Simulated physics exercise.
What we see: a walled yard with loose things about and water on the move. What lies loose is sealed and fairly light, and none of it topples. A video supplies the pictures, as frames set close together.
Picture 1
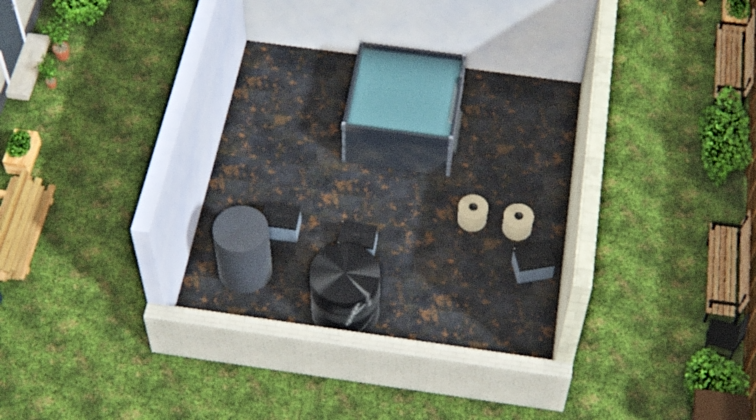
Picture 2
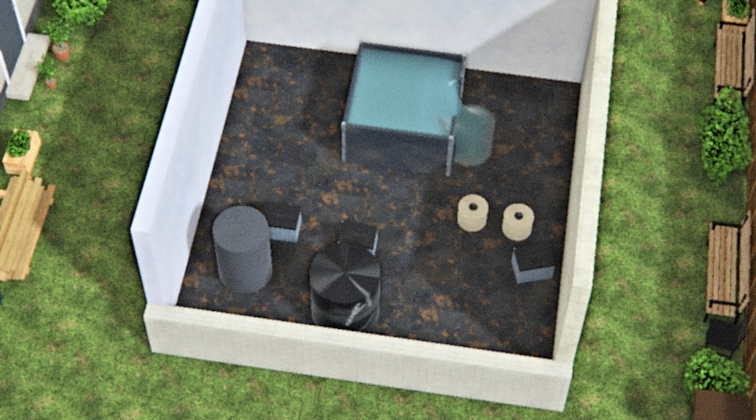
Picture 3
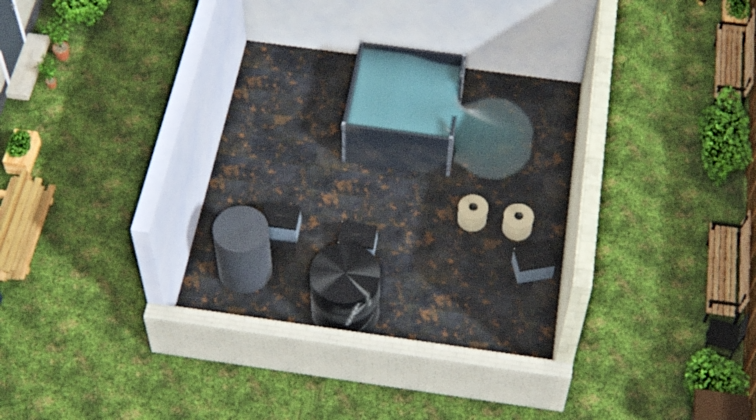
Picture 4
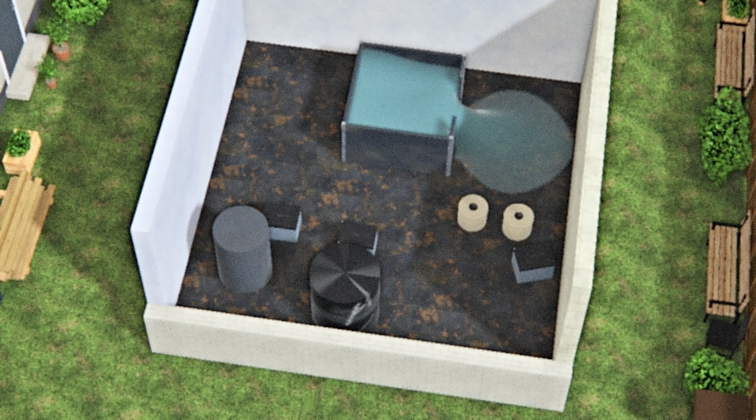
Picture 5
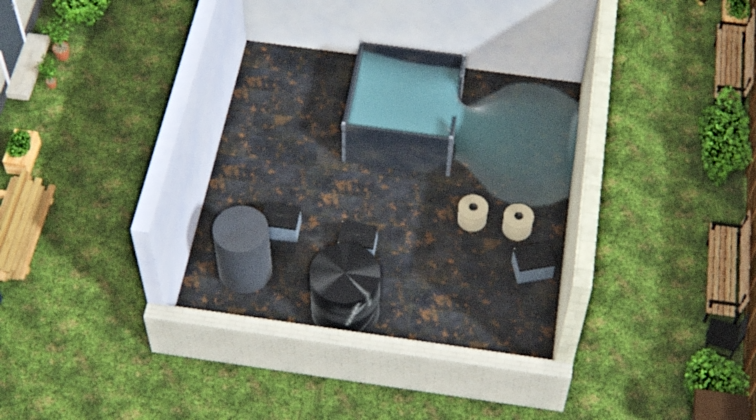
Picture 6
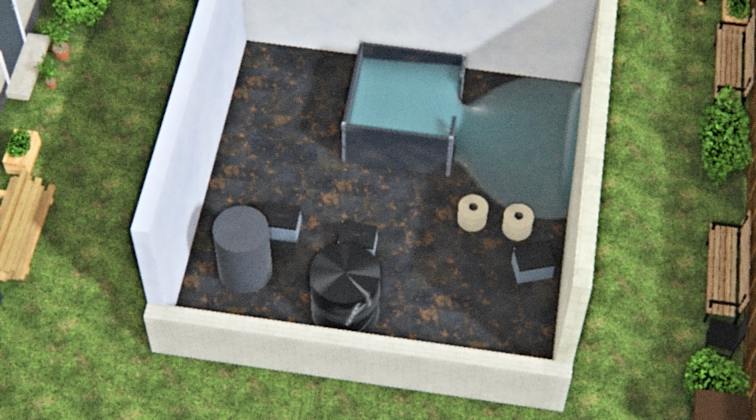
Water pouring from the right side of a raised tank, spreading across the dark yard floor to the right-hand wall.
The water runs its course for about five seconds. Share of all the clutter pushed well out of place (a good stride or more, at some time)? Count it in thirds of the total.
The part that gets shoved well aside lies in the middle band.
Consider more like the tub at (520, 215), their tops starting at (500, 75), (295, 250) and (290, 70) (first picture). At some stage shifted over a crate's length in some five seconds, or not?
Result by item: Gets dislodged / stays where it is / stays where it is.
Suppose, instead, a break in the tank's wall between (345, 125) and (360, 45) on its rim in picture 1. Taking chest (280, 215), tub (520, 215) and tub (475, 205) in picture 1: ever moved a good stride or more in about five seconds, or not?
Taking them in order, displaced that much, less than that, less than that.
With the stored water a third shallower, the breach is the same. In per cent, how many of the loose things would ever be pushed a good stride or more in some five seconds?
Share moved: 40 in a hundred.
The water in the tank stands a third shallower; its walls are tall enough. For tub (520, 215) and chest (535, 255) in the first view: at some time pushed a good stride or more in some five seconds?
Over that mark, over that mark.
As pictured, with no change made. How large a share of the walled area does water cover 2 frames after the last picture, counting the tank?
Something like 25 in a hundred.
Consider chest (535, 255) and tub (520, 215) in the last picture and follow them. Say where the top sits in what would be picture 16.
Estimate: First at (466, 312), second at (491, 234), approximately.
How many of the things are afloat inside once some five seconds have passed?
It adds up to 1.
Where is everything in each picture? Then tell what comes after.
A tub at (519, 216) rests on the ground; a chest at (281, 215), on the bottom; 0 of 5 have shifted, in the first frame.
A tub at (519, 216), on the bottom; a chest at (281, 215) rests on the ground; 0 of 5 have shifted, in the second frame.
A tub at (519, 216) rests on the ground; a chest at (281, 215) rests on the ground; 0 of 5 have shifted, in the third frame.
A tub at (519, 216), on the bottom; a chest at (281, 215) rests on the ground; 0 of 5 have shifted, in the fourth frame.
A tub at (519, 216), on the bottom; a chest at (281, 215), on the bottom; 0 of 5 have shifted, in the fifth frame.
A tub at (519, 216) rests on the ground; a chest at (281, 215) rests on the ground; 0 of 5 have shifted, in the sixth frame.
A moment on, 0 of 5 are well off their spots; 0 afloat.
Next, 2 of 5 are well off their spots; 0 afloat.
Later, 2 of 5 are well off their spots; 0 afloat.
In the end, 2 of 5 are well off their spots, and 2 have been at some point; 1 afloat.
